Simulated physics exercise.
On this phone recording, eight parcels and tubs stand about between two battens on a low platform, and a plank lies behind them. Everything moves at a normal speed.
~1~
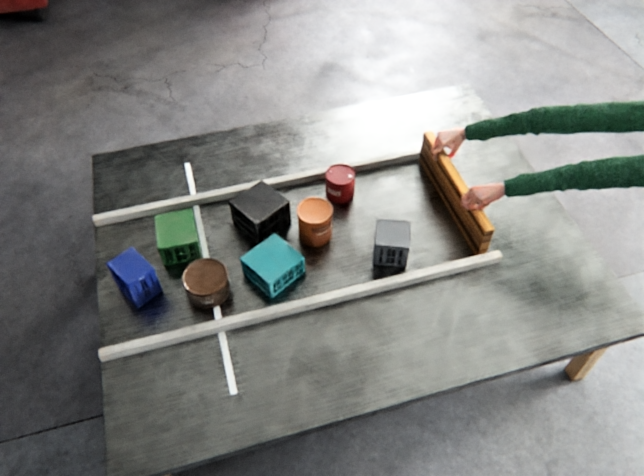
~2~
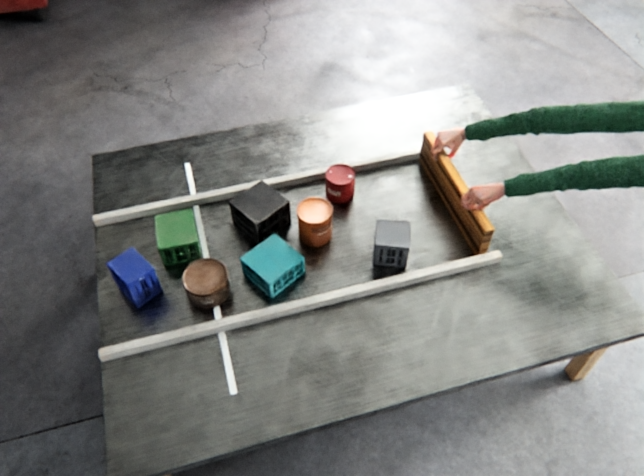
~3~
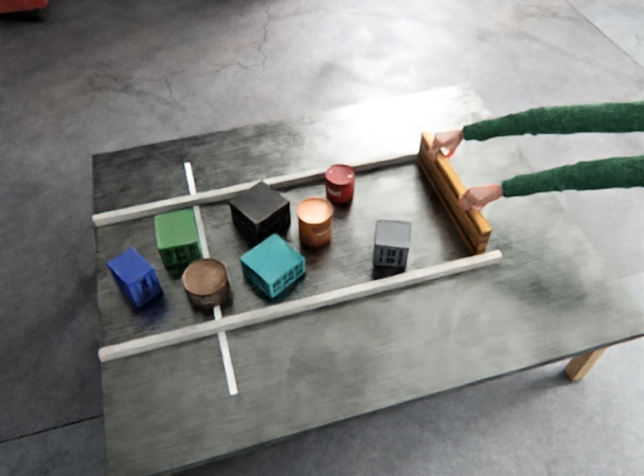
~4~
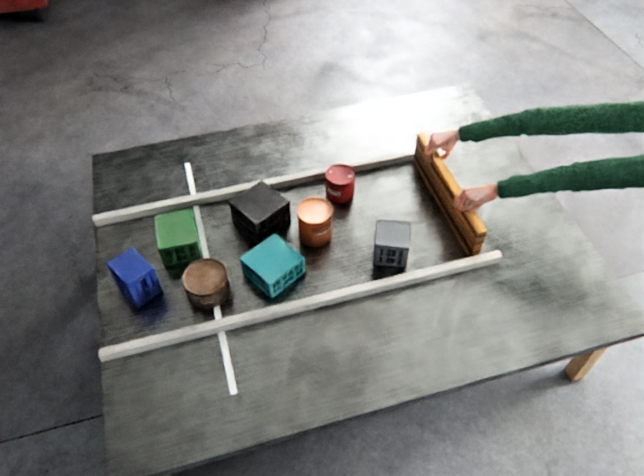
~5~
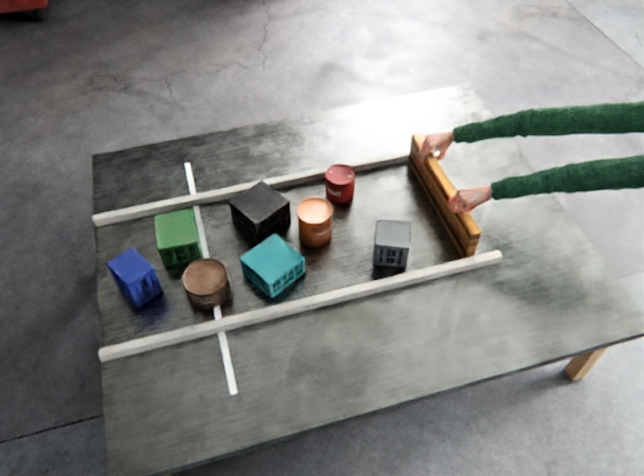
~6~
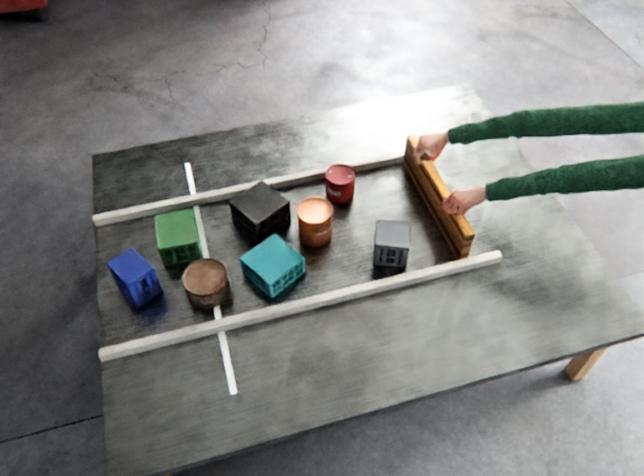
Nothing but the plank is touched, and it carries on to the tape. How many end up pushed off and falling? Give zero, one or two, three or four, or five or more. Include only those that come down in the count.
One or two fall.
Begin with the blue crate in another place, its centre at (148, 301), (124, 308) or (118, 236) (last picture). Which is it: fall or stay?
Results in order: Over the edge; over the edge; over the edge.
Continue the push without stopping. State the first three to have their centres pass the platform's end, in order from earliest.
Listing earliest first, you get the blue crate, the brown pail and the green crate.
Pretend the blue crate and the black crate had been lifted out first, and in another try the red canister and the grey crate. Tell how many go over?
Result, first then second: 0, 0.
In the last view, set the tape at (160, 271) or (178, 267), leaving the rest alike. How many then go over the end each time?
In the first try the count is 3, and in the second it is 3.
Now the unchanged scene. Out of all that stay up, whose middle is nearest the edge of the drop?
It's the brown pail that ends nearest.
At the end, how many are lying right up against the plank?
It is in contact with 3.
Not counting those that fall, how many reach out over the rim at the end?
Expected count: 2.
Soon after, none off yet; blue crate at rest near (135, 277); green crate at rest near (178, 237); brown pail at rest near (207, 284).
By the end, the number that fall off is one or two; fallen, blue crate.
